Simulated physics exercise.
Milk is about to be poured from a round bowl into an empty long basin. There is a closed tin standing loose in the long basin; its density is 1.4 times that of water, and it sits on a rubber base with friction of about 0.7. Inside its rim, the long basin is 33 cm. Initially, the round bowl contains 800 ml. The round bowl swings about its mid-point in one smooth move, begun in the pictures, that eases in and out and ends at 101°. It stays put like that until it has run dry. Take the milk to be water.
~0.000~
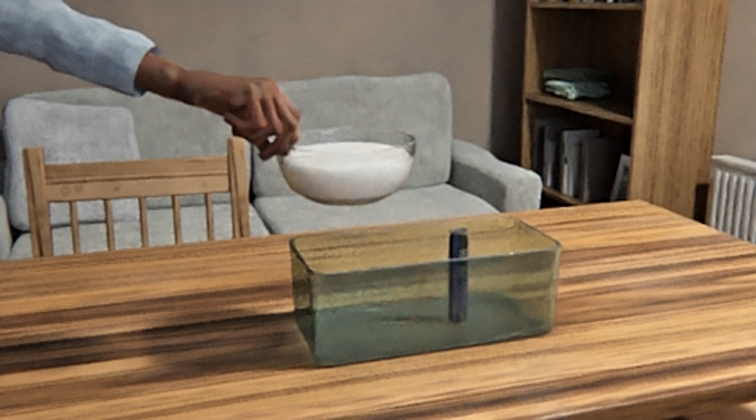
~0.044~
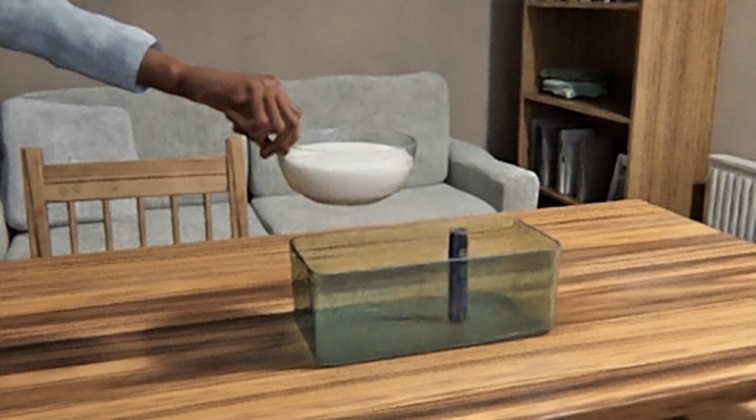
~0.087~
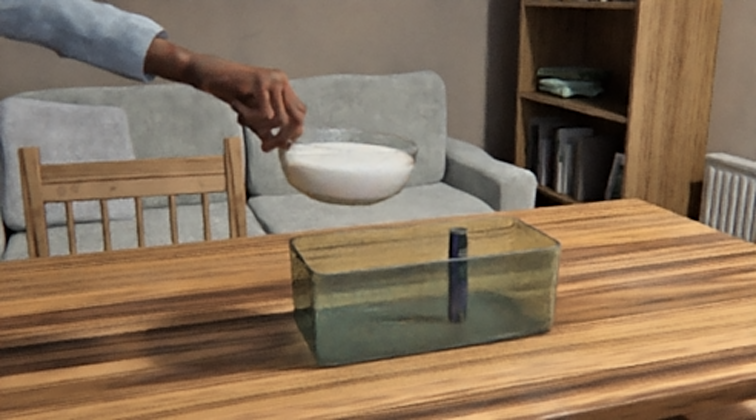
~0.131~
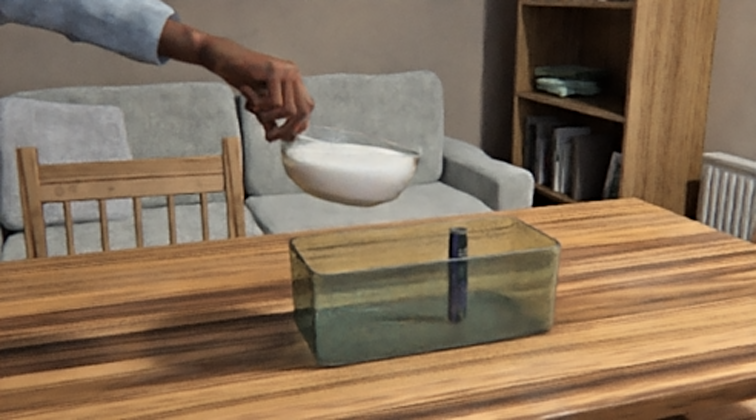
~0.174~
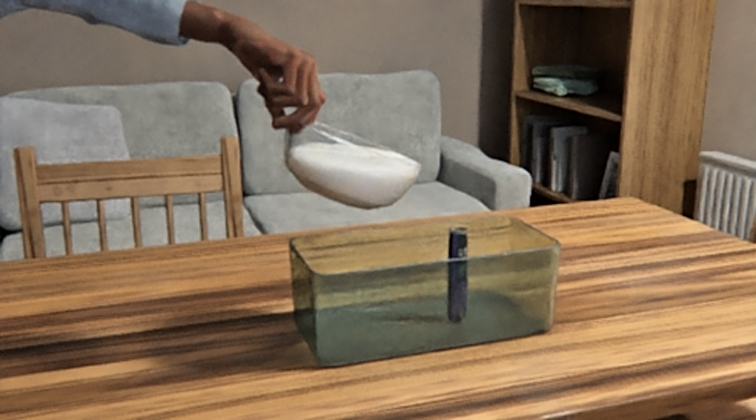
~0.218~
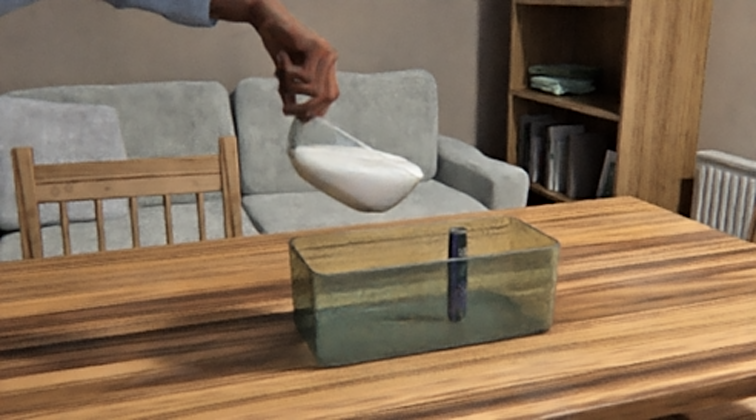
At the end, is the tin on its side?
You'll see it capsize.
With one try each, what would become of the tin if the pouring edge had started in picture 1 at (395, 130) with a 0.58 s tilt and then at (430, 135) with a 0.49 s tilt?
Run one: It tumbles. Run two: It tumbles.
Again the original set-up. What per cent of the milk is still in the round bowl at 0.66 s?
About 1 % is still there.
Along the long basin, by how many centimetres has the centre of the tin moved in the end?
The middle of the tin ends some 7.0 cm along the basin.
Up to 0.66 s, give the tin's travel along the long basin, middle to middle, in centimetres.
Close to 1 cm.
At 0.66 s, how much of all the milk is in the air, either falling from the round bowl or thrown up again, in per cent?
Close to 3 in every hundred parts.
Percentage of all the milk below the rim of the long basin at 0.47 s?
62 %, give or take.
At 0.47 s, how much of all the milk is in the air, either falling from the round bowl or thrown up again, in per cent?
Some 26 per cent.
By 0.47 s the tilt is 95° and 13 per cent is still to pour; the tin stands where it began.
By 0.66 s the tilt is 101° and 1 per cent is still to pour; the tin stands 1 cm from where it began.
By 0.85 s the tilt is 101° and 0 per cent is still to pour; the tin leans 20°.
By 1.06 s the tilt is 101° and 0 per cent is still to pour; the tin lies on its side.
At rest the tin lies on its side.
